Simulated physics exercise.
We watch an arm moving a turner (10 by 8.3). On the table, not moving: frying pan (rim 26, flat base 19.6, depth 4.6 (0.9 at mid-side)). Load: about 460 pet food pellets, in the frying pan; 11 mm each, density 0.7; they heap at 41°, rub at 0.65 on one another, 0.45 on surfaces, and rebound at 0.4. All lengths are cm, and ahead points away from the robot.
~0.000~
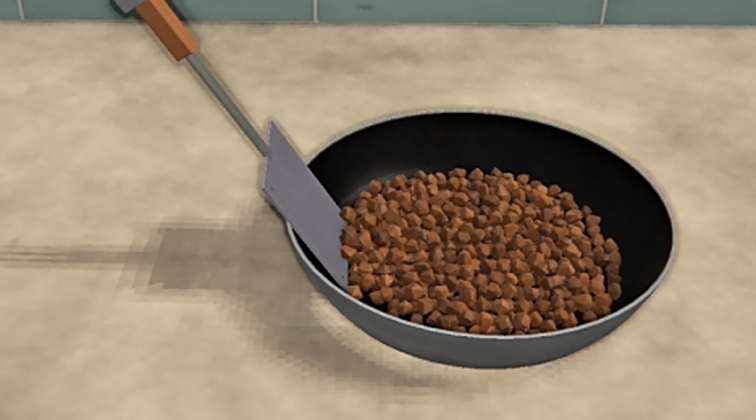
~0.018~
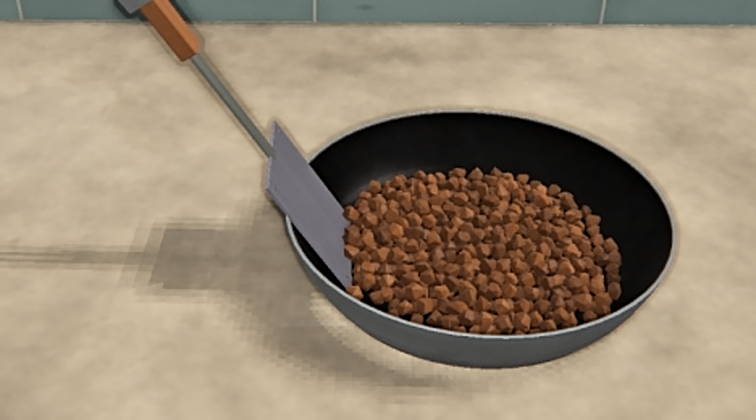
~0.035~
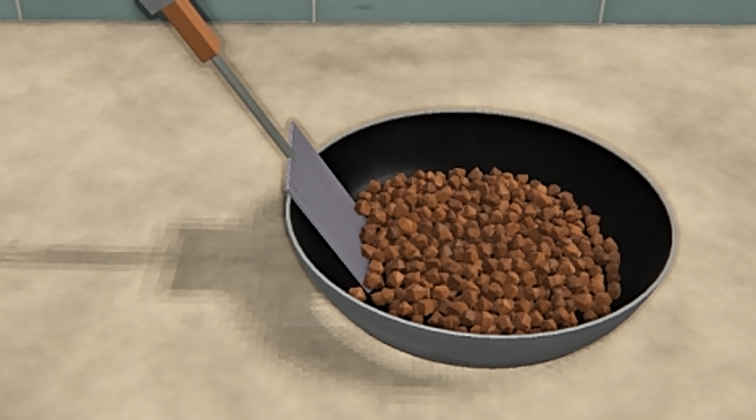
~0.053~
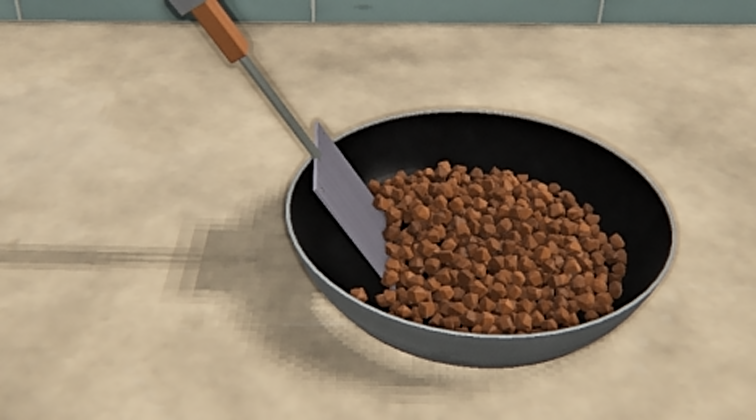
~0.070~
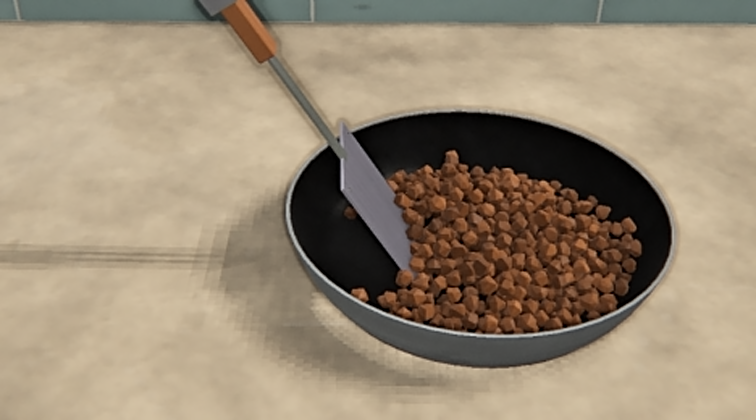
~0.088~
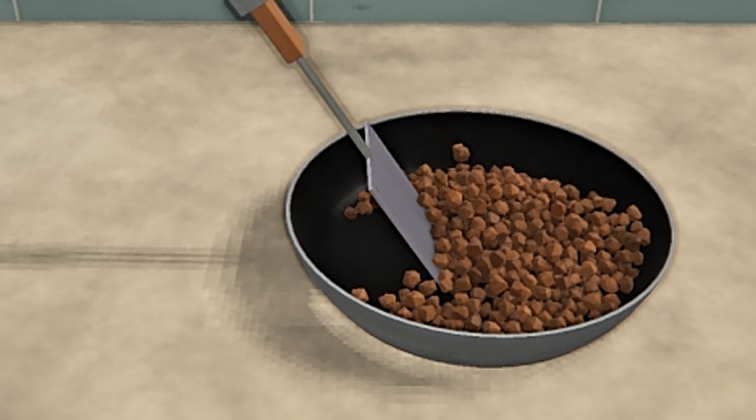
In this clip, a turner with an orange-brown handle moves rightward through a dark frying pan on a table, pushing brown pellets into a higher heap on the right while a few stay behind on the left.
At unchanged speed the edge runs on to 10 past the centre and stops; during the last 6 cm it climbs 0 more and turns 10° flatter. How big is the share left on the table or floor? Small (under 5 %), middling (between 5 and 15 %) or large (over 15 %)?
Share on the table or floor: Large (over 15 %).
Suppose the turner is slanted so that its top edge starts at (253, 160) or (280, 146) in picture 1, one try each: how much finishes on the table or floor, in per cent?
Some 20 and 25 per cent.
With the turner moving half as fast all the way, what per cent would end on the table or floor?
In that case some 10 per cent.
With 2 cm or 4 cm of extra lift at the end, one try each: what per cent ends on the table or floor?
About 25 and 25 per cent.
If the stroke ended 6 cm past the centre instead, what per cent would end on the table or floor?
It would be near 0 per cent.
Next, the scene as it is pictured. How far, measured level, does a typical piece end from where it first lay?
About 6 cm.
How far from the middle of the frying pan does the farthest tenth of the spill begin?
Roughly 25 cm.
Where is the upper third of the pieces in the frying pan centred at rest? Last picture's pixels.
At about (621, 234).
By 0.13 s, sloping 58°, highest piece 7 above the table; 462 in the frying pan.
By 0.17 s, sloping 55°, highest piece 7 above the table; 462 in the frying pan.
By 0.39 s, sloping 48°, highest piece 8 above the table; 370 in the frying pan, 48 on the table or floor, 44 on the blade or in flight.
By 1.44 s, sloping 48°, highest piece 5 above the table; 367 in the frying pan, 95 on the table or floor.
Final count, 367 in the frying pan, 95 on the table or floor. That is 21 % on the table or floor.
